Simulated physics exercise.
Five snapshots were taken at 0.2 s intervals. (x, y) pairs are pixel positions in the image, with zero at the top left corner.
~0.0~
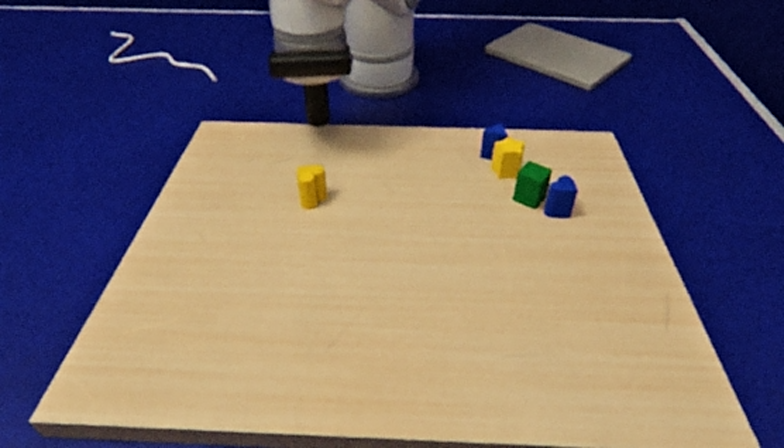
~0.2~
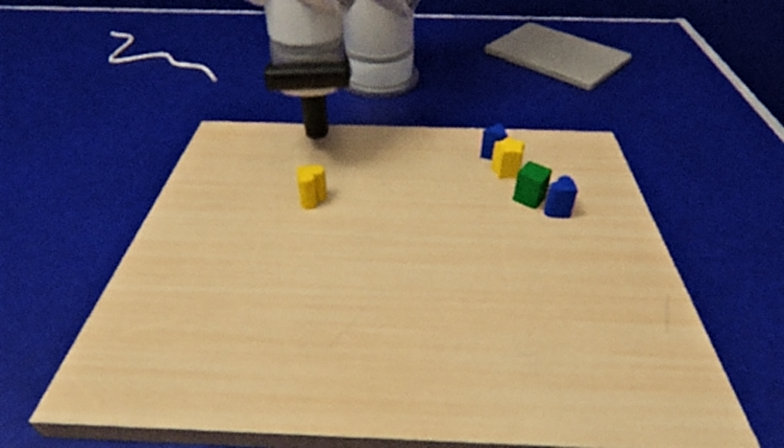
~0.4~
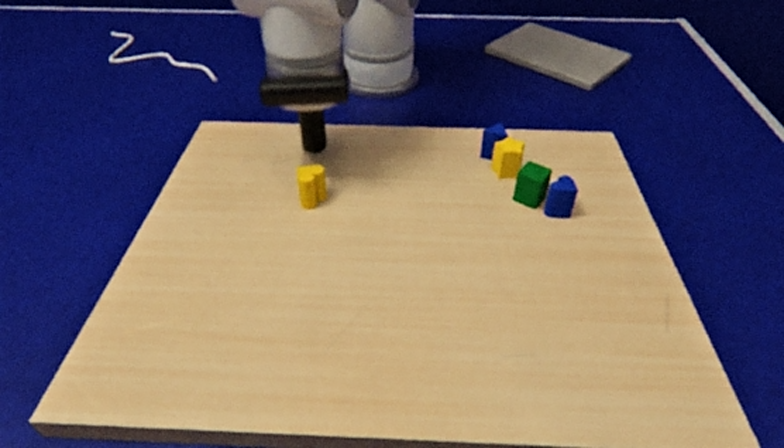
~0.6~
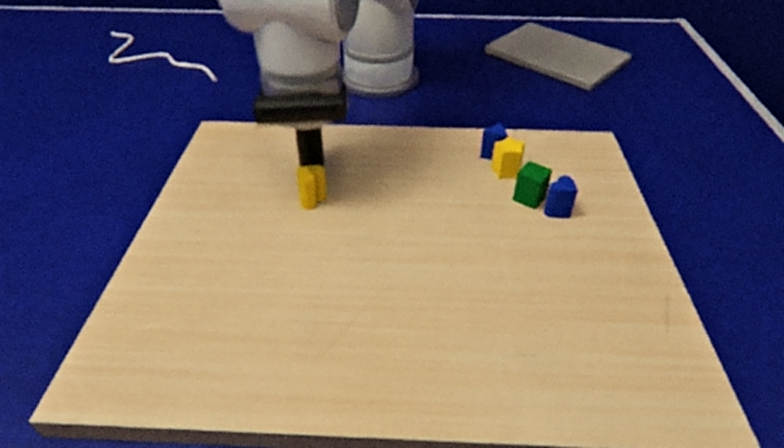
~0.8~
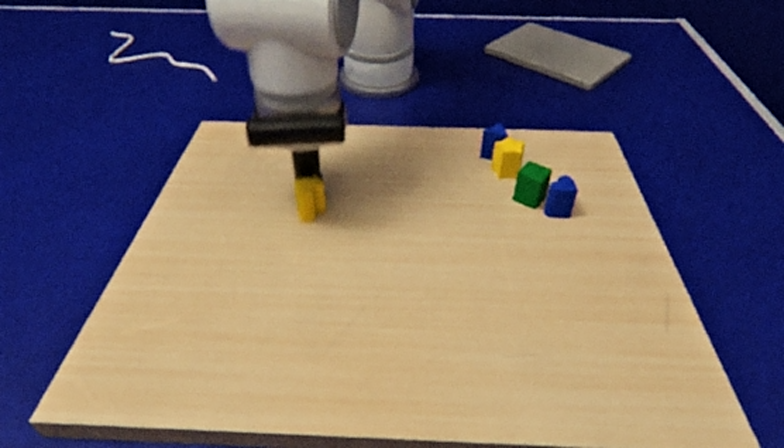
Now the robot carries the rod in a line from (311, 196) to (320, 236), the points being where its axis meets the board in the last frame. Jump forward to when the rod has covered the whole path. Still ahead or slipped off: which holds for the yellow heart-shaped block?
The block sits ahead of the rod.
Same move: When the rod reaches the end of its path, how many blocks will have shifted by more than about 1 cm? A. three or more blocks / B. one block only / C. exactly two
The correct letter is B.
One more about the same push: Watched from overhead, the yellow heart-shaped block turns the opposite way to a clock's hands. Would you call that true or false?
That is false.
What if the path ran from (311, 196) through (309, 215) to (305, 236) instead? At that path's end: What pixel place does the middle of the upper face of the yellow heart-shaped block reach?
Somewhere near (302, 226).
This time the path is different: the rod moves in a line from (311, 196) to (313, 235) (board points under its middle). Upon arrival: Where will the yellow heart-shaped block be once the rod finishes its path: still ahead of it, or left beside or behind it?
The yellow heart-shaped block won't leave the front of the rod.
On the path given first. Halfway along, rod (314, 204); yellow heart-shaped block (308, 204), turned 15° clockwise.
At the end, rod (318, 224); yellow heart-shaped block (309, 226), turned 30° clockwise.
